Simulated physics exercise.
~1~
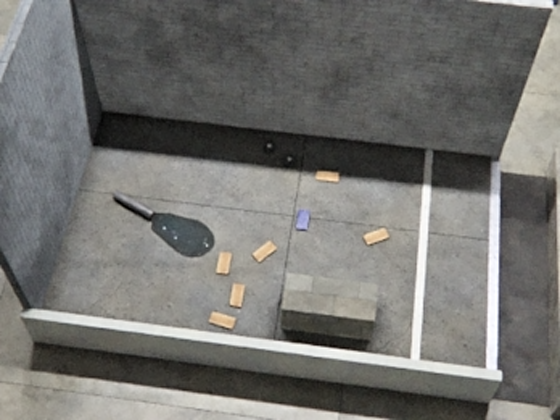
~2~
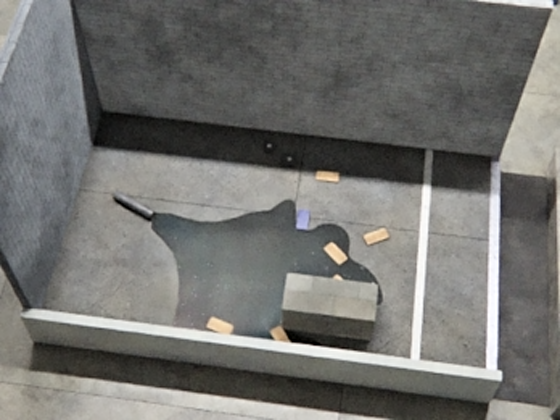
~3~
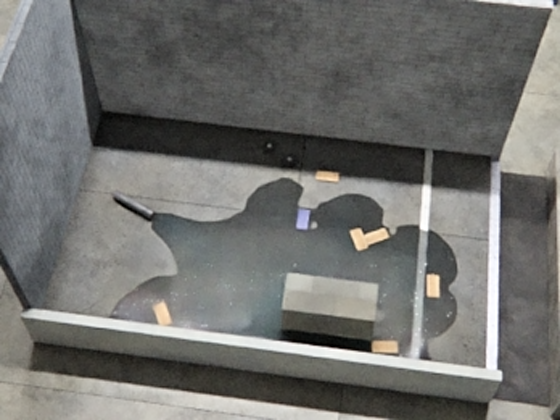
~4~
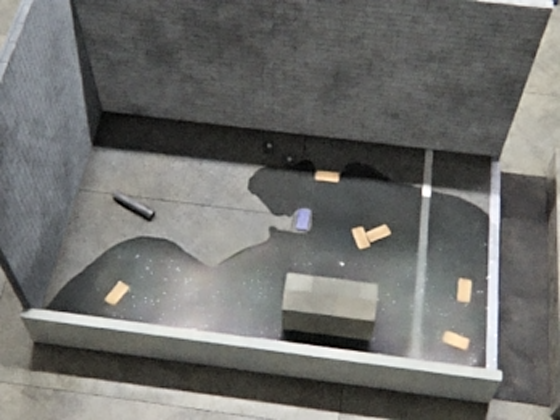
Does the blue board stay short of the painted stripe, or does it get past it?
The blue board stays short of the stripe, resting near where it began while water spreads around it.
